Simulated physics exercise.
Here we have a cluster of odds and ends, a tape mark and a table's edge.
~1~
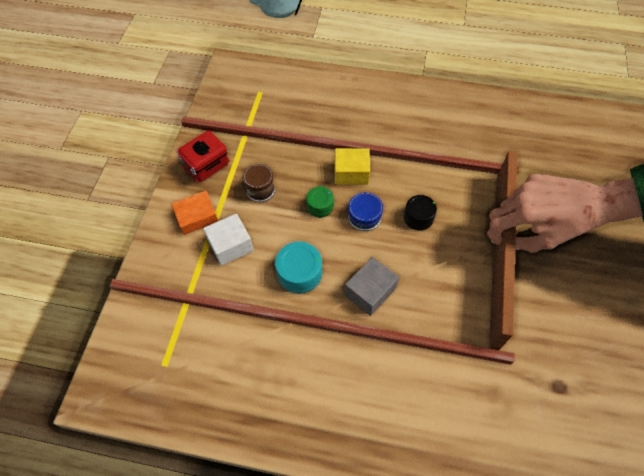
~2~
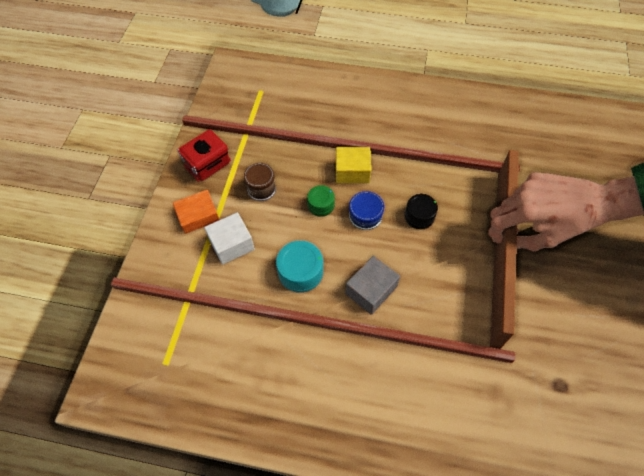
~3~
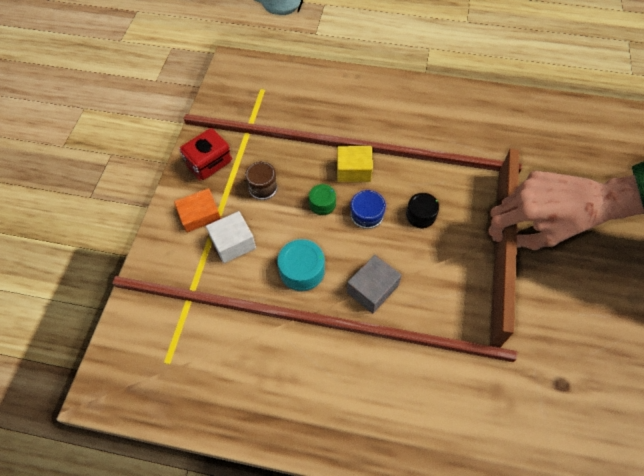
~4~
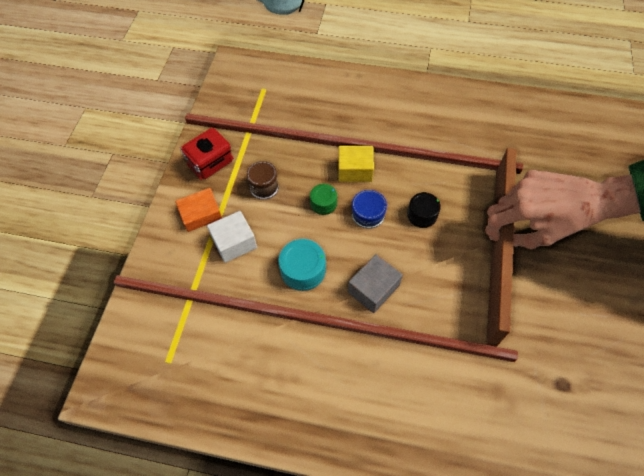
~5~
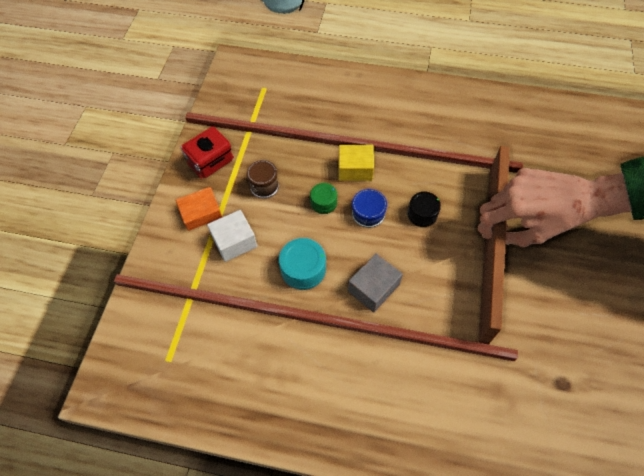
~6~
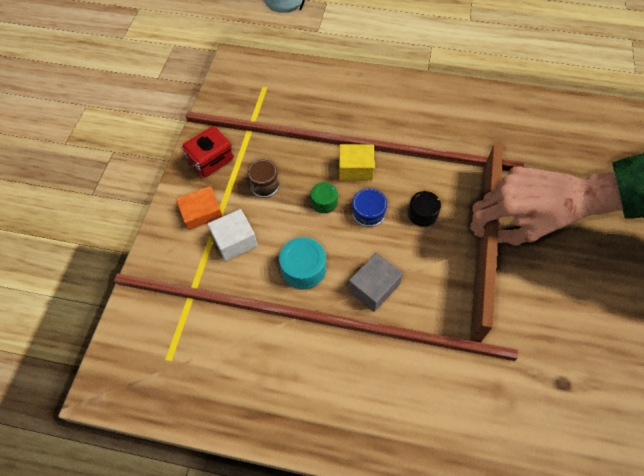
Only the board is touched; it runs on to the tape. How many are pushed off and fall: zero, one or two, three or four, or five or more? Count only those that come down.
Here the number that fall off is zero.
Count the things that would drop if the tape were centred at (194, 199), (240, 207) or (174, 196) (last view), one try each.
It would be 4, 0 and 6.
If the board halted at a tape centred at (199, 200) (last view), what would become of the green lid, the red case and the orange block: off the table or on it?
The green lid does not fall; the red case falls; the orange block comes down.
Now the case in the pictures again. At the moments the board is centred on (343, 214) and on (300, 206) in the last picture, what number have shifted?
The counts are 6 and 8.
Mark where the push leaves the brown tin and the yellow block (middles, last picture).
First (194, 155), then (226, 140).
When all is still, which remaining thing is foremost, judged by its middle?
The red case.
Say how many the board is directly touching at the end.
That makes 4.
Soon after, none off yet; red case at rest near (209, 153); orange block at rest near (200, 208); white block at rest near (233, 235).
After that, none off yet; red case at rest near (209, 153); orange block at rest near (200, 208); white block moving near (231, 233).
And then, none off yet; red case moving near (203, 149); orange block moving near (196, 203); white block displaced about its own width near (207, 225).
In the end, the number that fall off is zero.
